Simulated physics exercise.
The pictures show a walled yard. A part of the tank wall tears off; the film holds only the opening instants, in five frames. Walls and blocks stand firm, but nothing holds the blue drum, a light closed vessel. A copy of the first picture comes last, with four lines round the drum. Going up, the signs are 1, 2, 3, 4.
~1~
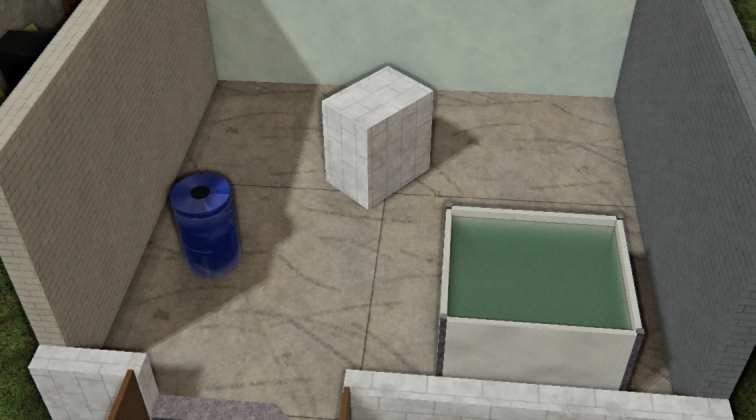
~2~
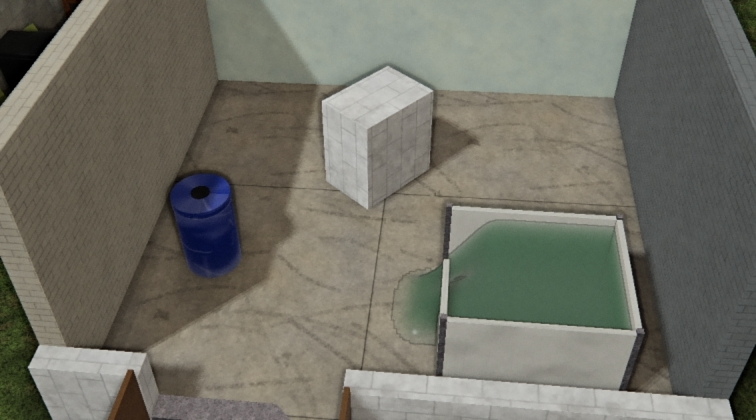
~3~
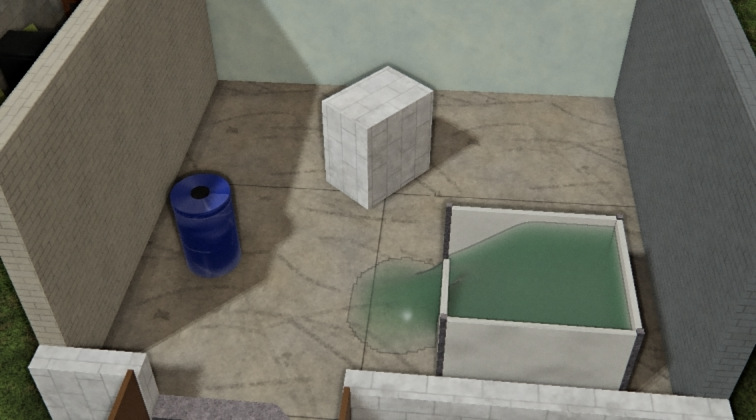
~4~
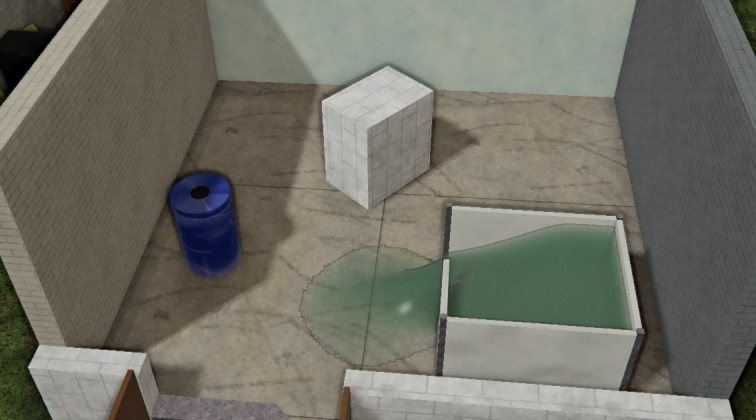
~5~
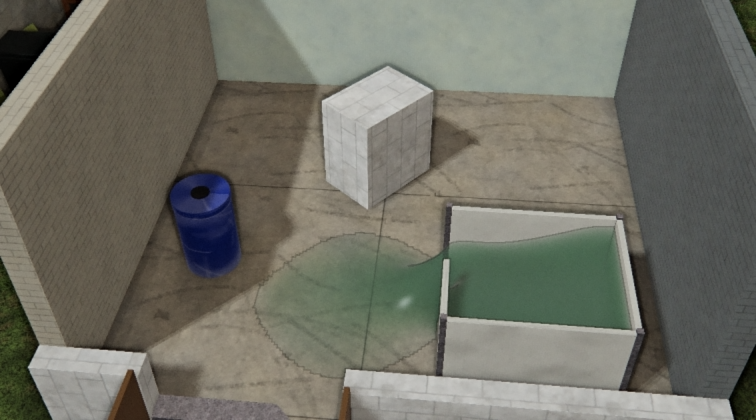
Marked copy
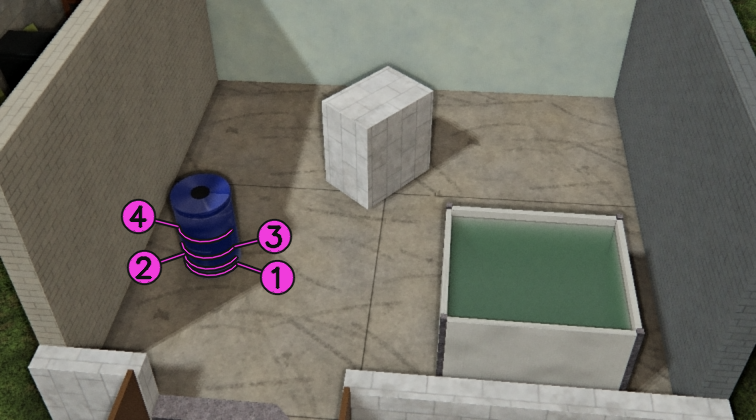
Green water pouring from the left side of a white-walled tank, spreading leftward across the yard floor toward a blue drum.
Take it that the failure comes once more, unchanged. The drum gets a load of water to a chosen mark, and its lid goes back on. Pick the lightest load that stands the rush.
The limit is 4.
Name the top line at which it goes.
It is 3.
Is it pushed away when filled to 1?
Yes, it does.
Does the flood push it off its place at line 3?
Yes, that goes wrong.
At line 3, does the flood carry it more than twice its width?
No, it does not.
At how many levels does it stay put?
One.
On the marked copy, 1 at (206, 275); 2 at (205, 268); 3 at (203, 258); 4 at (199, 241); from the bottom up 1, 2, 3, 4.
If 1 is chosen, it is pushed about 3 times its own width away.
If 2 is chosen, it is pushed about 5 times its own width away.
If 3 is chosen, it is pushed about half its own width away.
If 4 is chosen, it does not move.
